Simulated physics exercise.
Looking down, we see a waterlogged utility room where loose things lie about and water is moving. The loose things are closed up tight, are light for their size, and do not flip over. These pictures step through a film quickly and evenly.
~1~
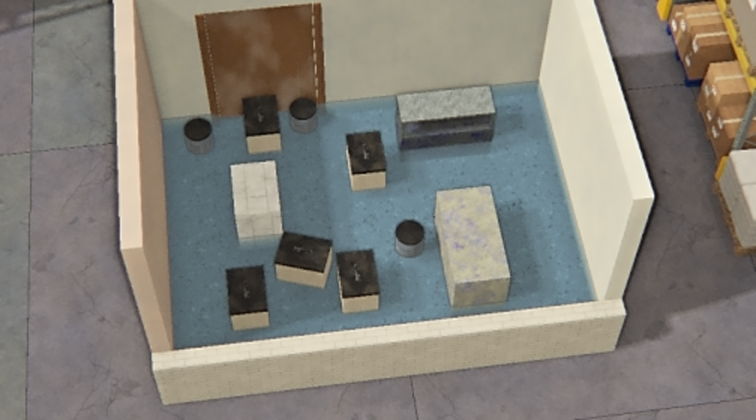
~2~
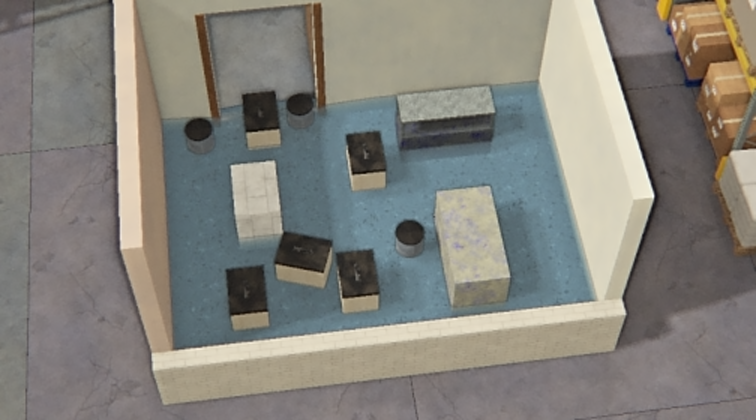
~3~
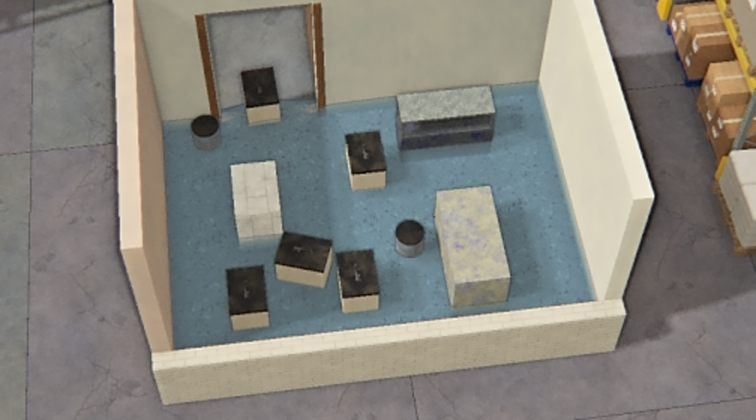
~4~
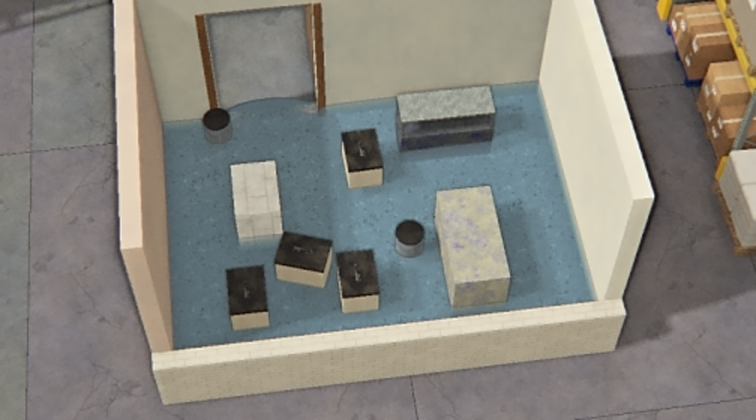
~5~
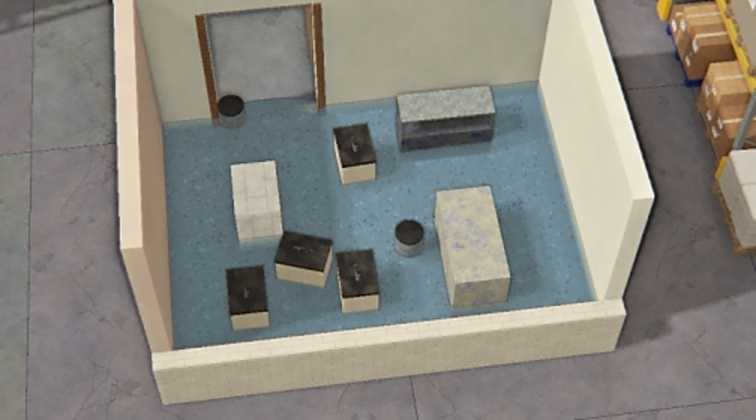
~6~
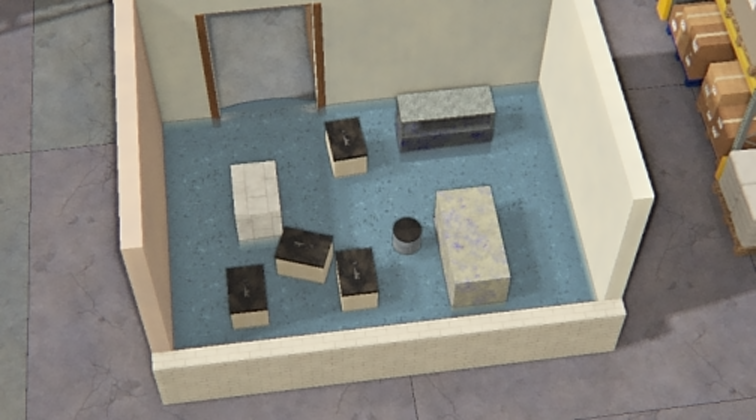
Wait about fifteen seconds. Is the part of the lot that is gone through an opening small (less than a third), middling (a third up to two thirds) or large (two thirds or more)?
Middling.
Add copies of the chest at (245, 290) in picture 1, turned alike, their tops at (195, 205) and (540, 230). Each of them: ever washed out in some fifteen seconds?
Swept away; held back.
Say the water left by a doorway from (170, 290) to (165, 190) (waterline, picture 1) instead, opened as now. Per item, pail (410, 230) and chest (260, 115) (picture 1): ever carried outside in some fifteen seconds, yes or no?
Outcome by order: Not lost; exits.
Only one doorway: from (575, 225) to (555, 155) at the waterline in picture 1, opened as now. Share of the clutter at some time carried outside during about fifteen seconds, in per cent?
Estimate: Close to 20 per cent.
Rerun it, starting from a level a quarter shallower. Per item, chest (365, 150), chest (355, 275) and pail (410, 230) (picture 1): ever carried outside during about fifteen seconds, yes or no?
In that order: Gone, inside, kept in.
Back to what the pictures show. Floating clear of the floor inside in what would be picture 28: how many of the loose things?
The tally stands at 4.
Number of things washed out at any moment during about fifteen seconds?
It comes out at 4.
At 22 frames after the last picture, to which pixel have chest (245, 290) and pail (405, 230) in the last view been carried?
Approximately (198, 195) for one, (361, 208) for the other.
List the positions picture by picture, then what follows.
The first picture shows a chest at (366, 152) floats; a chest at (303, 251) floats; 0 of 8 have shifted.
The second picture shows a chest at (366, 152), afloat; a chest at (303, 251) floats; 2 of 8 have shifted.
The third picture shows a chest at (365, 152), afloat; a chest at (303, 251), afloat; 3 of 8 have shifted.
The fourth picture shows a chest at (362, 149) floats, close to its start; a chest at (303, 251), afloat; 4 of 8 have shifted.
The fifth picture shows a chest at (354, 144) floats, close to its start; a chest at (303, 250), afloat; 4 of 8 have shifted.
The sixth picture shows a chest at (346, 138) floats, a stride from its start; a chest at (304, 246), afloat, close to its start; 6 of 8 have shifted.
A moment on, 3 of 8 are out; 5 afloat.
Next, 4 of 8 are out; 4 afloat.
Later, 4 of 8 are out; 4 afloat.
In the end, 4 of 8 are out; 4 afloat.
